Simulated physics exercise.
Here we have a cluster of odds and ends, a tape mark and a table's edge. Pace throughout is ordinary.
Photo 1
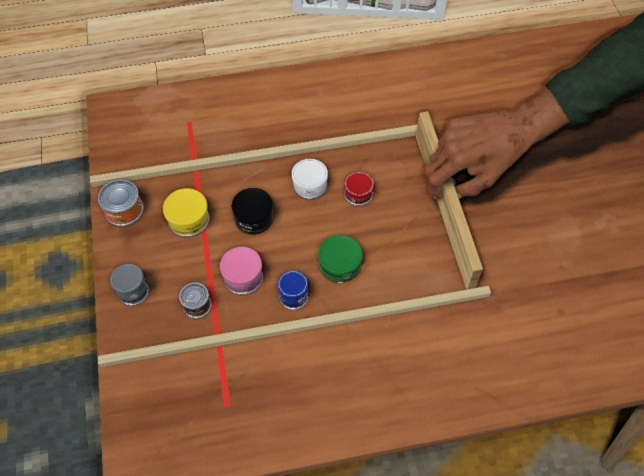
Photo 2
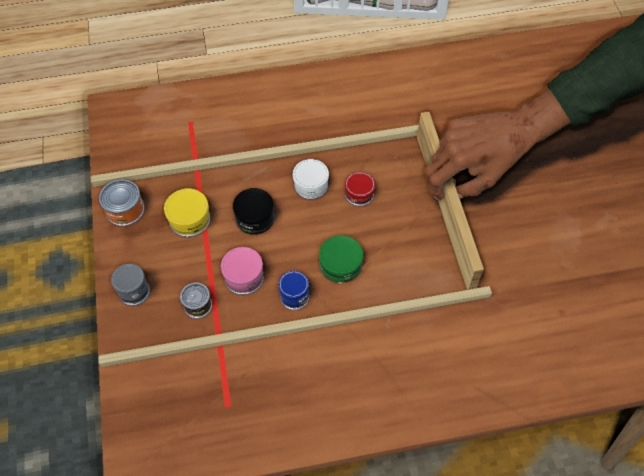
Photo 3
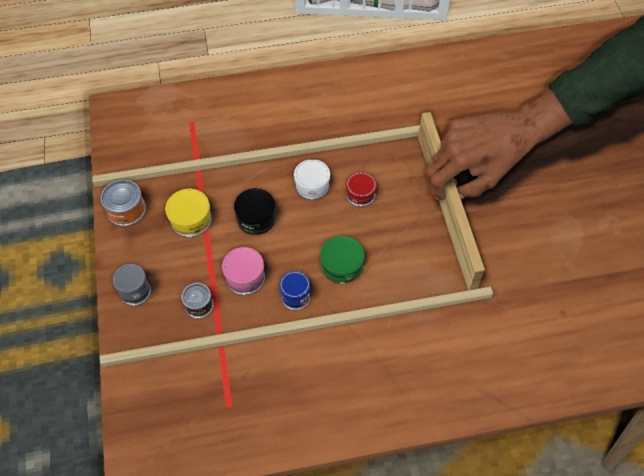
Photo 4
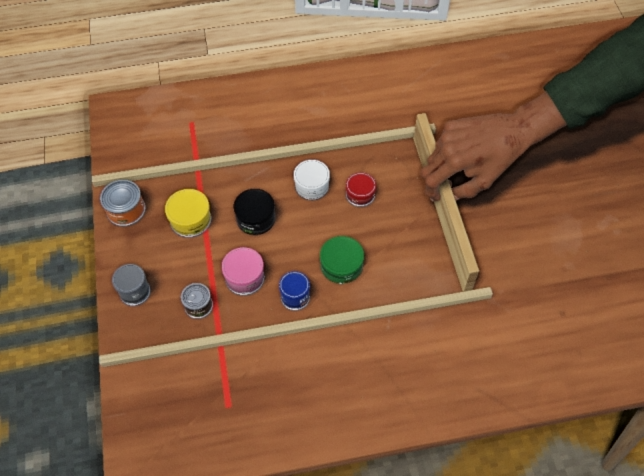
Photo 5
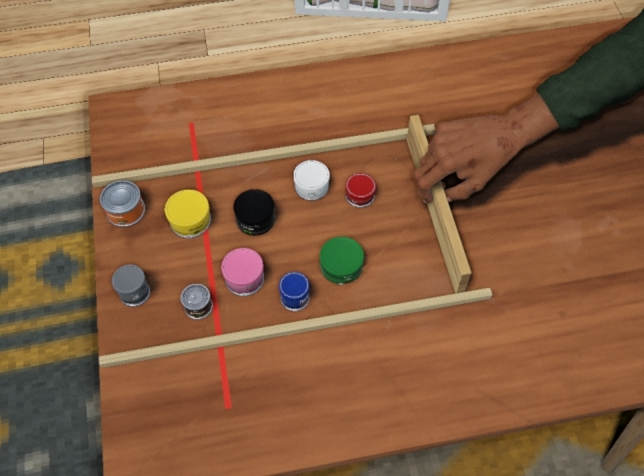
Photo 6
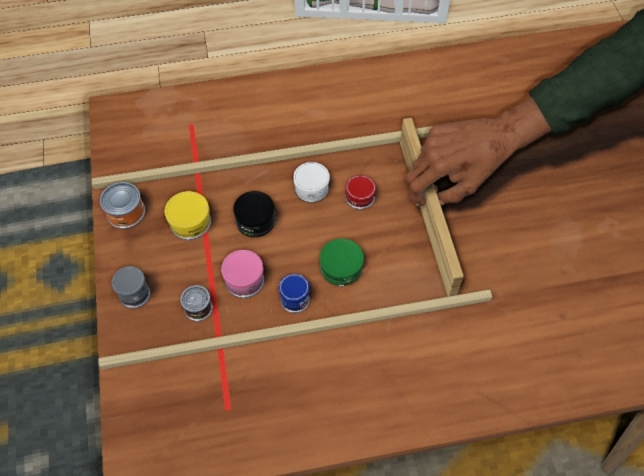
A hand holds a wooden board still, then slides it slightly left toward the small pots.
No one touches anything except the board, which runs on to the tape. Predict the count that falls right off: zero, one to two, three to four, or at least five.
Going by the pictures, zero pieces get pushed right off.
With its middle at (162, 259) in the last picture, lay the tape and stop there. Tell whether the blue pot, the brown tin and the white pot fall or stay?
The blue pot? It is safe. The brown tin? It is safe. The white pot? It is safe.
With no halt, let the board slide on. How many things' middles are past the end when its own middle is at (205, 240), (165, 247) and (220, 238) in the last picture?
Counts by place: 0 / 1 / 0.
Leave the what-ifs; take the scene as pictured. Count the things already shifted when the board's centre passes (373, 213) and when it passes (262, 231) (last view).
By the first moment it's 1, by the second it's 8.
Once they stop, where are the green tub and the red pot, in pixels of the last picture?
About (190, 285), and about (190, 236).
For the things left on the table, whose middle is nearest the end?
It's the grey tin that ends nearest.
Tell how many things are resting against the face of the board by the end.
I count 4 of them.
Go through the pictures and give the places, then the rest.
The first picture shows orange tin (121, 203); grey tin (130, 285); brown tin (196, 301); board (447, 197); tape (206, 249).
The second picture shows grey tin (131, 285); red pot (360, 189).
The third picture shows brown tin (198, 301); black tub (255, 212).
The fourth picture shows orange tin (123, 203); yellow pot (189, 214).
The fifth picture shows grey tin (132, 286); pink pot (244, 272).
The sixth picture shows orange tin (123, 205); grey tin (131, 287); brown tin (197, 303); board (429, 204); tape (208, 251).
Soon after, none off yet; orange tin at rest near (123, 205); grey tin at rest near (131, 287); brown tin at rest near (197, 303).
At rest, the number that fall off is zero.
